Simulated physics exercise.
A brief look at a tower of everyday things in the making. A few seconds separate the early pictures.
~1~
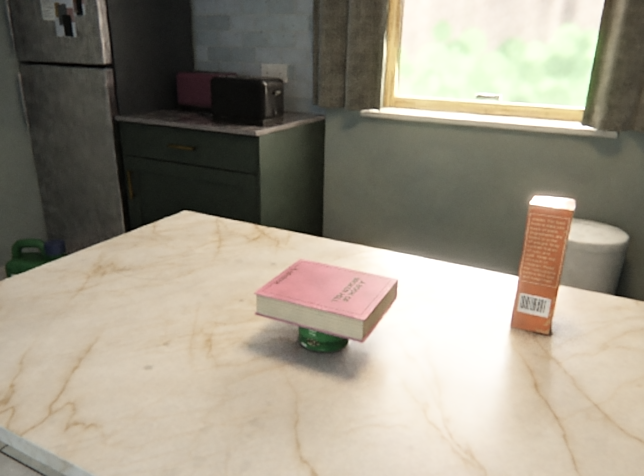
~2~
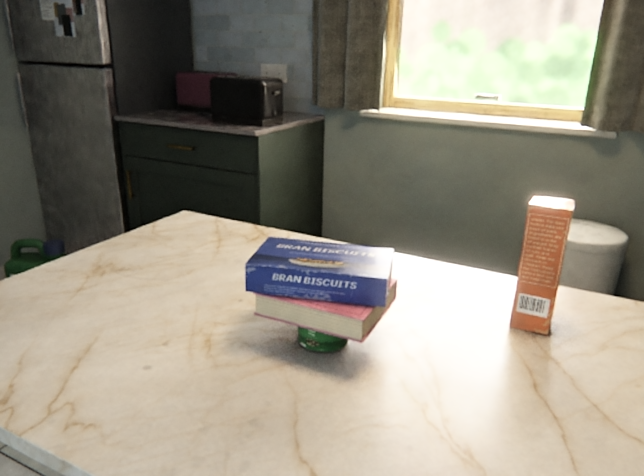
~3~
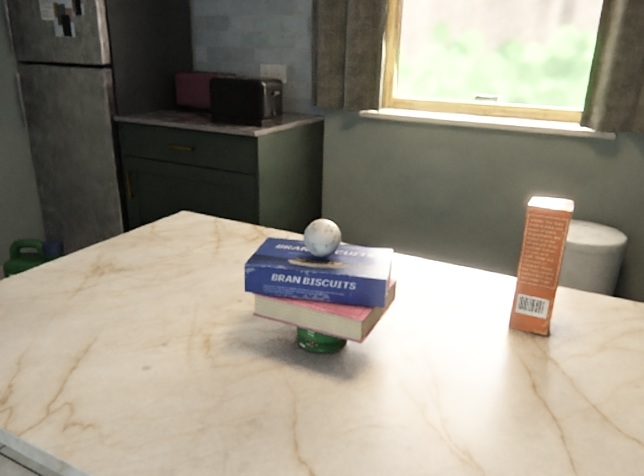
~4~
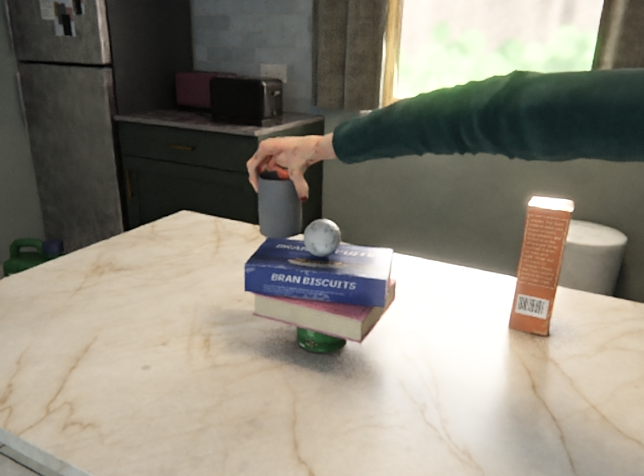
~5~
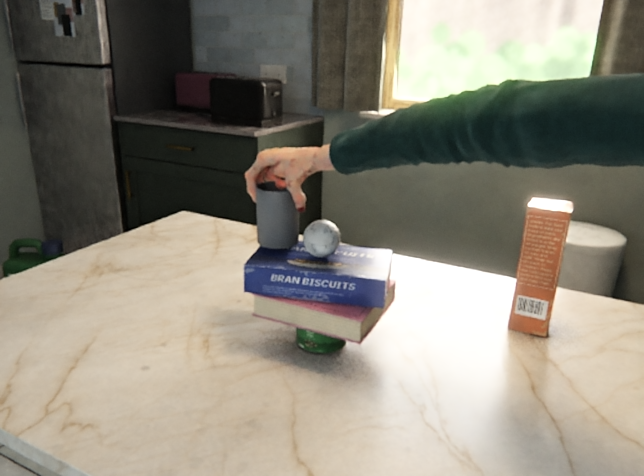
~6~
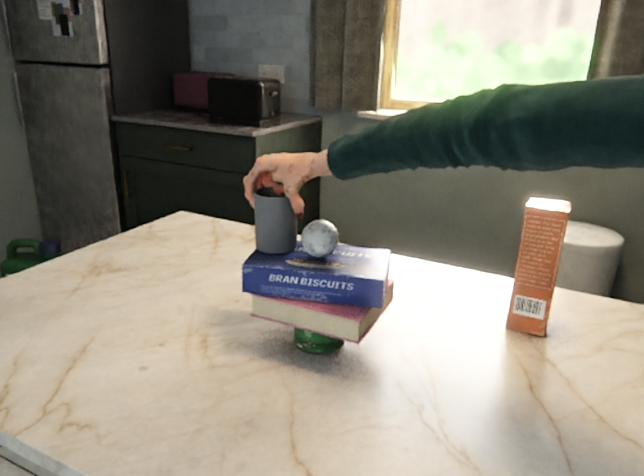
Hand in a green sleeve lowering a grey cup beside a white ball on a blue packet stacked over a pink book.
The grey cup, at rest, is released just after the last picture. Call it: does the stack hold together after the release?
Yes, it holds together.
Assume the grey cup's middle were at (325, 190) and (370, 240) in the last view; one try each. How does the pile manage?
First case - pile falls; second case - pile steady.
Then, 0.40 s later than the last frame, all is still.
Then, 1.30 s later than the last frame, grey cup resting near (275, 220).
When it is over, all 6 as before. End places, in pixels of the last picture, grey cup near (275, 220). The pile stays up.
